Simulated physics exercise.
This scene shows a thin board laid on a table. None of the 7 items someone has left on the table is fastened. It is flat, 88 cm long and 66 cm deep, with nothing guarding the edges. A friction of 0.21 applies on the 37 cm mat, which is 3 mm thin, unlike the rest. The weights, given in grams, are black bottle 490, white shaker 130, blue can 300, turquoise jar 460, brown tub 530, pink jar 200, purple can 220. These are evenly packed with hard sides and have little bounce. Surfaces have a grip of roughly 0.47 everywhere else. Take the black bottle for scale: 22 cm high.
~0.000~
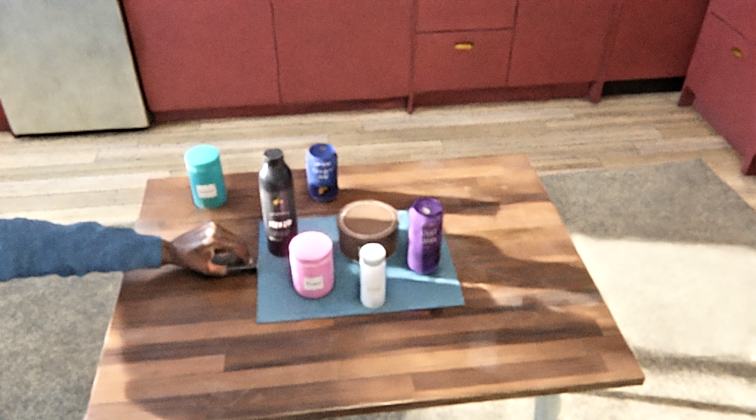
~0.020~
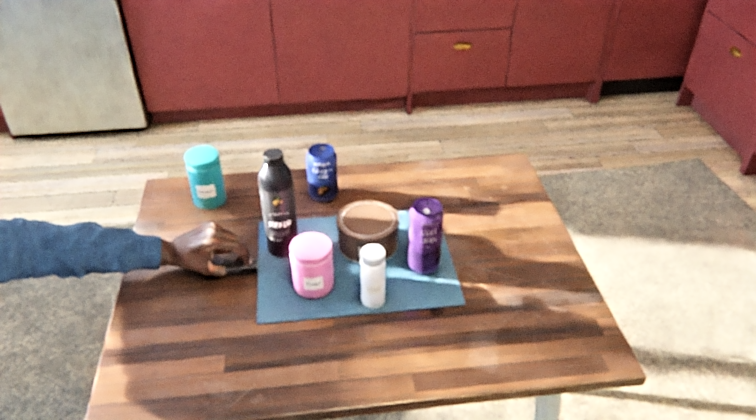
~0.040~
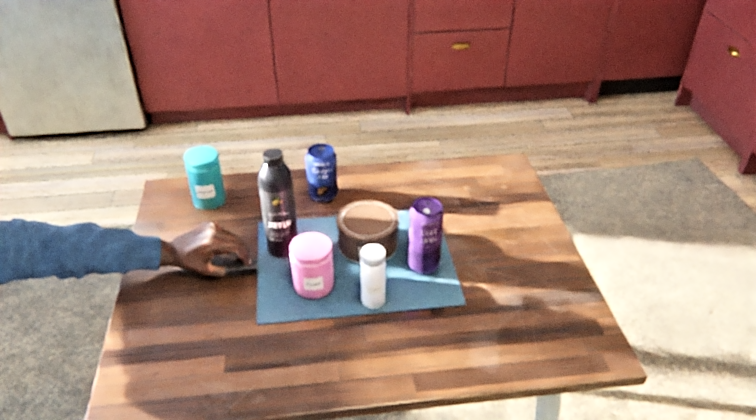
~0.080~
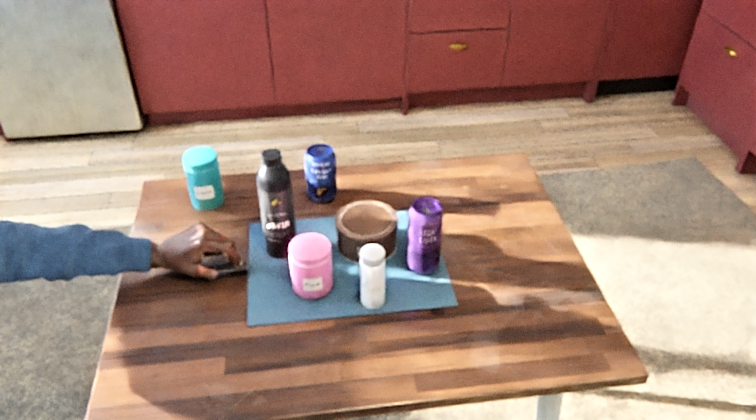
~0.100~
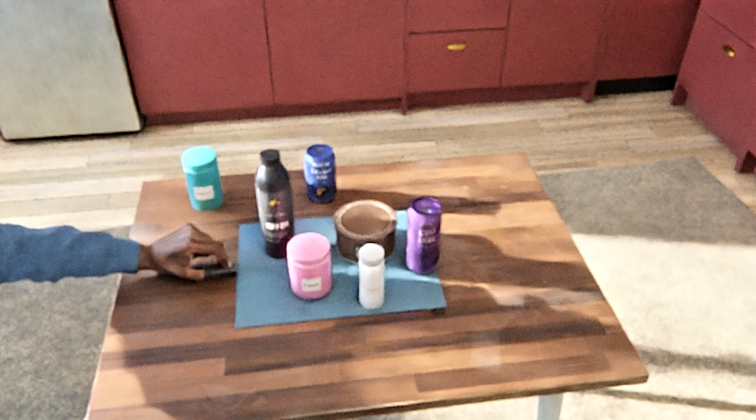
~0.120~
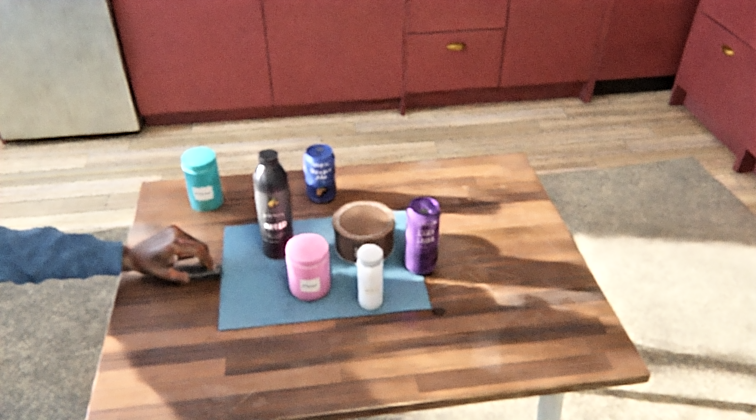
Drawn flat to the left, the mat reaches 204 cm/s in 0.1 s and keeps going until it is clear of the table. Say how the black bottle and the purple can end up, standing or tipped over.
Outcome: The black bottle is overset. The purple can holds its pose.
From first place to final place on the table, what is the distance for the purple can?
Around 2 centimetres.
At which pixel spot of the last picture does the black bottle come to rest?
It settles at around (160, 249).
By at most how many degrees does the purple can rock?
At most 4 degrees.
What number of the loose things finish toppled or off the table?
1.
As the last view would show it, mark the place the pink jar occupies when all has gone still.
Around (273, 272).
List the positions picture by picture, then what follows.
In the first picture, 0 cm of pull; black bottle (279, 203); purple can (425, 238).
In the second picture, 0 cm of pull; turquoise jar (206, 178); brown tub (368, 232).
In the third picture, 0 cm of pull; pink jar (312, 266); white shaker (373, 277).
In the fourth picture, 2 cm of pull; blue can (321, 174); turquoise jar (204, 179).
In the fifth picture, 4 cm of pull; brown tub (366, 232); pink jar (310, 267).
In the sixth picture, 7 cm of pull; black bottle (274, 204); purple can (422, 237).
After 0.22 s, 27 cm of pull; black bottle moved 3 cm near (259, 205); purple can moved 2 cm near (415, 239); white shaker moved 3 cm.
After 0.42 s, 67 cm of pull; black bottle 13° off upright near (218, 208); purple can moved 2 cm near (416, 239); white shaker 14° off upright.
After 0.72 s, 92 cm of pull; black bottle 71° off upright near (168, 234); purple can moved 2 cm near (417, 239); pink jar moved 7 cm.
In the end (1.8 s), toppled on the table, black bottle; not toppled but over 6 cm from the start, pink jar; the other 5 under 6 cm from the start. At the end, from the last picture's camera, black bottle near (160, 249), purple can near (417, 239).
